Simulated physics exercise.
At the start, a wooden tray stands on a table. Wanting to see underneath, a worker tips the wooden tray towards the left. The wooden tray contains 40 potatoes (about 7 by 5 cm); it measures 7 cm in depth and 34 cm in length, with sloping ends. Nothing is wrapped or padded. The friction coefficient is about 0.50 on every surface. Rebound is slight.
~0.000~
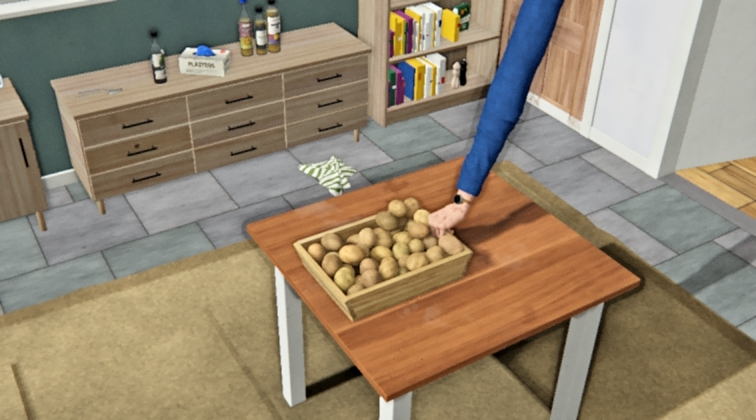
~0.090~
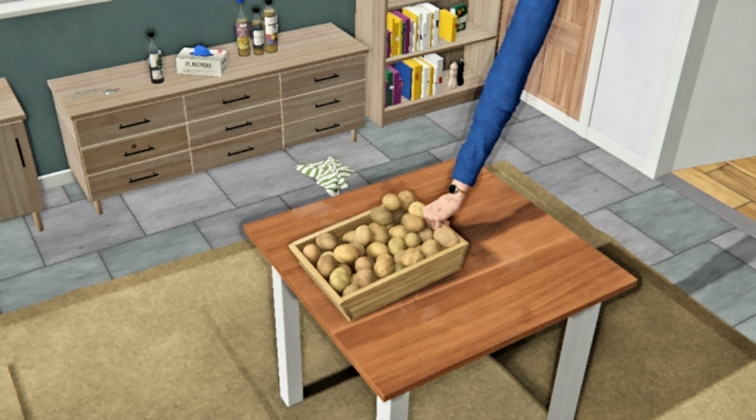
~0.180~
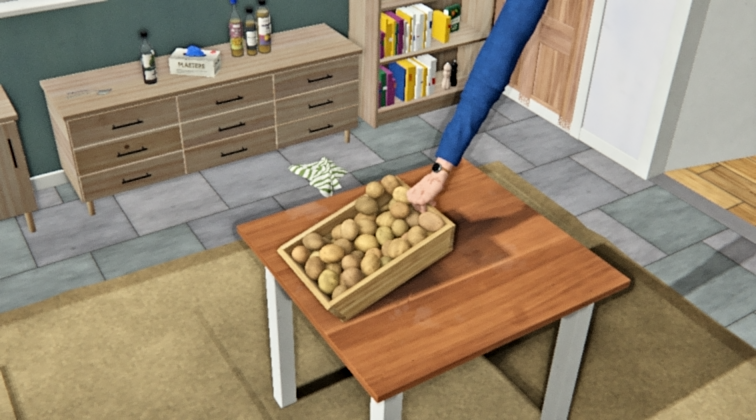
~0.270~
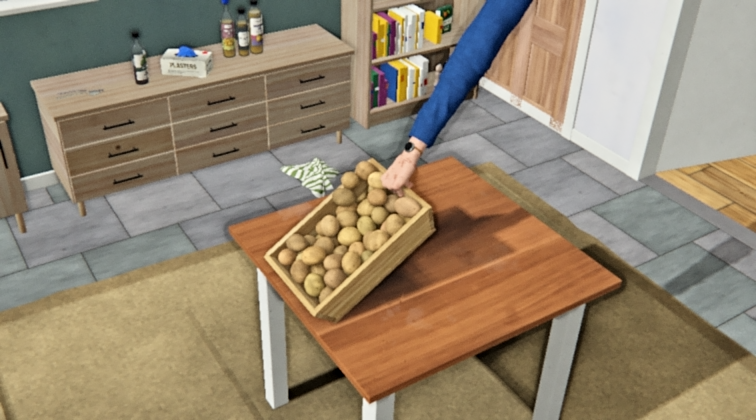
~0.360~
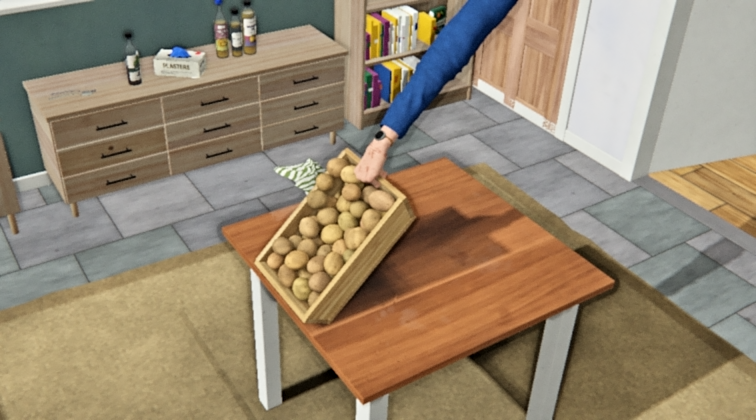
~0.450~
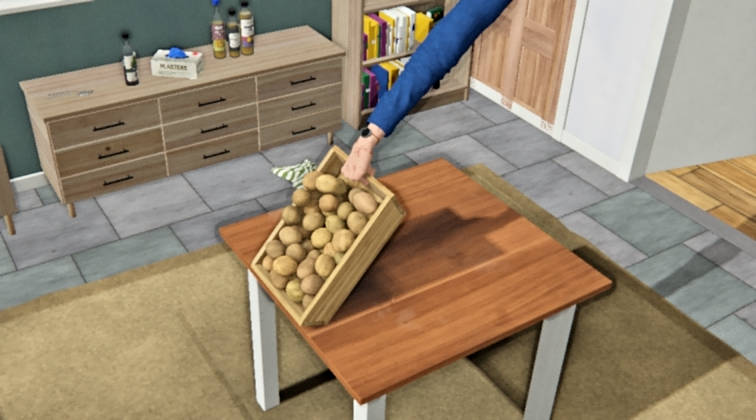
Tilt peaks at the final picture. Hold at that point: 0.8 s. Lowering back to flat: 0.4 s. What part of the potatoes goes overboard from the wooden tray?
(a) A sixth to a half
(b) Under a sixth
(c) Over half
(a) A sixth to a half.
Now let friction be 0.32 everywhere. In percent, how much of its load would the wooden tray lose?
Then the wooden tray sheds 30 per cent of its load.
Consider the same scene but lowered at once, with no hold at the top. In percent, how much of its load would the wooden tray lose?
Wooden tray 20%.
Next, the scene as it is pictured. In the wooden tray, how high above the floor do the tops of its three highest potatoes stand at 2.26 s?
Roughly 11 centimetres.
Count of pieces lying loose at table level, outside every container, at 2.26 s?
Roughly 0 of them.
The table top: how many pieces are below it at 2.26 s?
About 12.
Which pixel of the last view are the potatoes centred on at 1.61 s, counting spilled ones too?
I'd put the middle close to (318, 277).
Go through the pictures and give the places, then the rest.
In the first picture (places track the rim corner closest to us here; the camera pans a little), wooden tray (347, 298); tipped 0°; all still inside.
In the second picture, wooden tray (342, 299); tipped 5°.
In the third picture, wooden tray (330, 304); tipped 17°.
In the fourth picture, wooden tray (316, 311); tipped 32°.
In the fifth picture, wooden tray (305, 317); tipped 44°.
In the sixth picture, wooden tray (301, 321); tipped 49°; all still inside.
After 0.74 s, tilt 49°; the wooden tray is down by 6 of 40.
After 1.10 s, tilt 49°; the wooden tray is down by 11 of 40.
After 1.61 s, tilt 1°; the wooden tray is down by 13 of 40.
Final count (at 2.26 s), the wooden tray is down by 13 of 40. Asked share, 13 of 40, 32 per cent.
